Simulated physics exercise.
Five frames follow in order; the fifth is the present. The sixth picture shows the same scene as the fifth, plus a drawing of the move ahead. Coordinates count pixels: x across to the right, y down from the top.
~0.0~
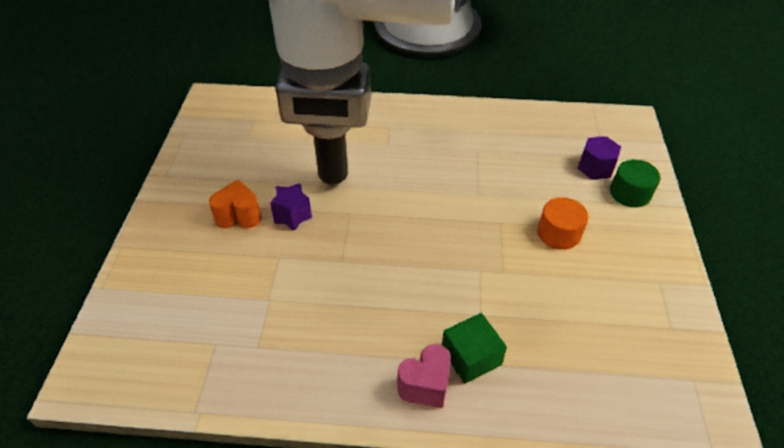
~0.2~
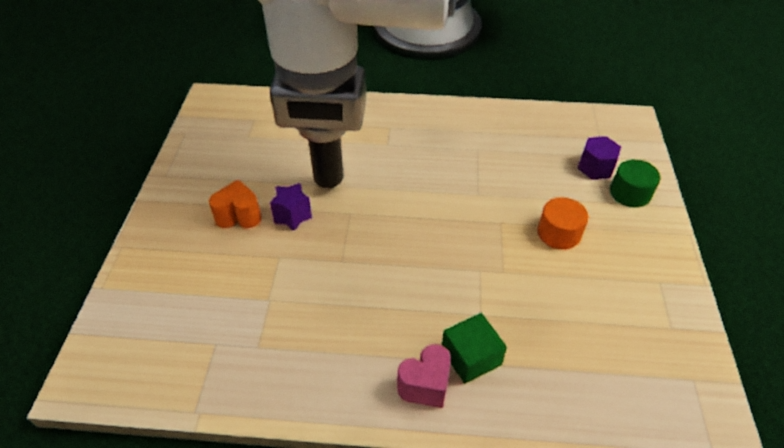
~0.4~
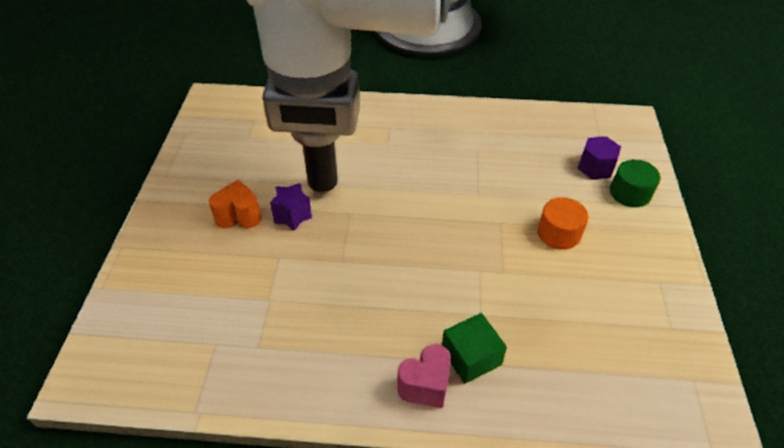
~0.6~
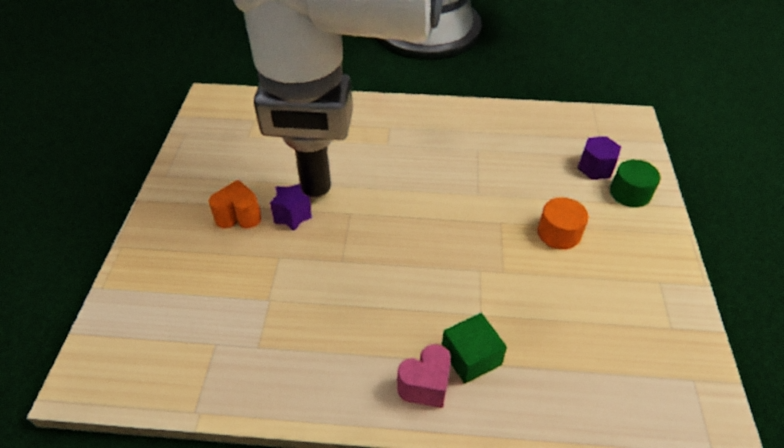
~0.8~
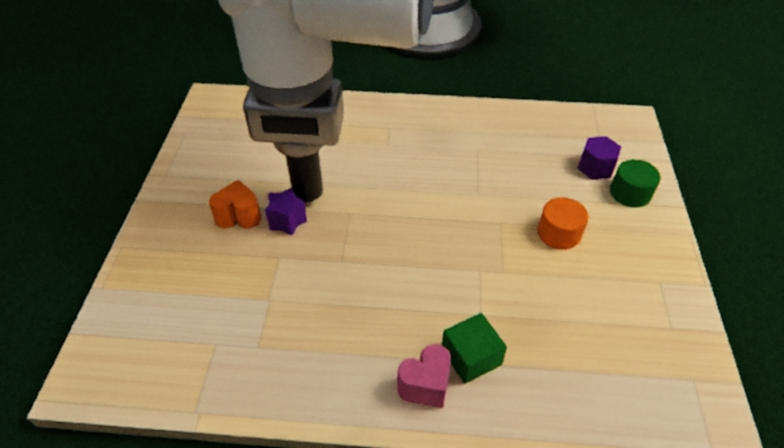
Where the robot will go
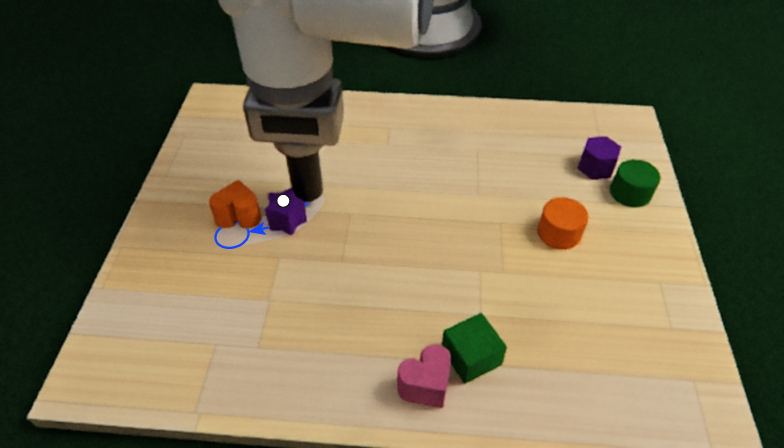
The robot arm's dark rod moved a short way left and slightly toward the viewer across the wooden board, then nudged the purple star a little, while the orange heart and other blocks stayed still.
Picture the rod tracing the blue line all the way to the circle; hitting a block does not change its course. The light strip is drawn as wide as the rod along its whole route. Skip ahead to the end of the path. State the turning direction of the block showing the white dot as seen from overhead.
Anticlockwise, looking down.
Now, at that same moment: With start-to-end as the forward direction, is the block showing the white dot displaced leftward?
It seems so.
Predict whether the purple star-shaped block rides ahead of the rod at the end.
I'd say it has come free.
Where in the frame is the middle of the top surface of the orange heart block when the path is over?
Pixel (207, 192).
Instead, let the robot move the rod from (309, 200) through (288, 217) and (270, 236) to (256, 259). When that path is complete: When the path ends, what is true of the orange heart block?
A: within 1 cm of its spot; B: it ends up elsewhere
A
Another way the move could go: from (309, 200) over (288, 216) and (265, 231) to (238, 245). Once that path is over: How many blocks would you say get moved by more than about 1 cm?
Blocks moved: Two.
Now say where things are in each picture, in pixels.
The first frame shows rod tip (333, 175); block tops, orange heart block (233, 196); purple star-shaped block (289, 195).
The second frame shows rod (329, 179); blocks unchanged.
The third frame shows rod (323, 183); blocks unchanged.
The fourth frame shows rod (316, 187); blocks unchanged.
The fifth frame shows rod (308, 192); orange heart block (233, 196); purple star-shaped block (283, 201).
Path on the board, from (309, 200) over (291, 219) and (263, 229) to (232, 235); the dot is on the purple star-shaped block.
The first path, step by step. Halfway along, rod (276, 217); purple star-shaped block (261, 228), turned 40° anticlockwise.
At the end, rod (230, 227); orange heart block (207, 192), turned 55° clockwise; purple star-shaped block (249, 235), turned 80° anticlockwise.
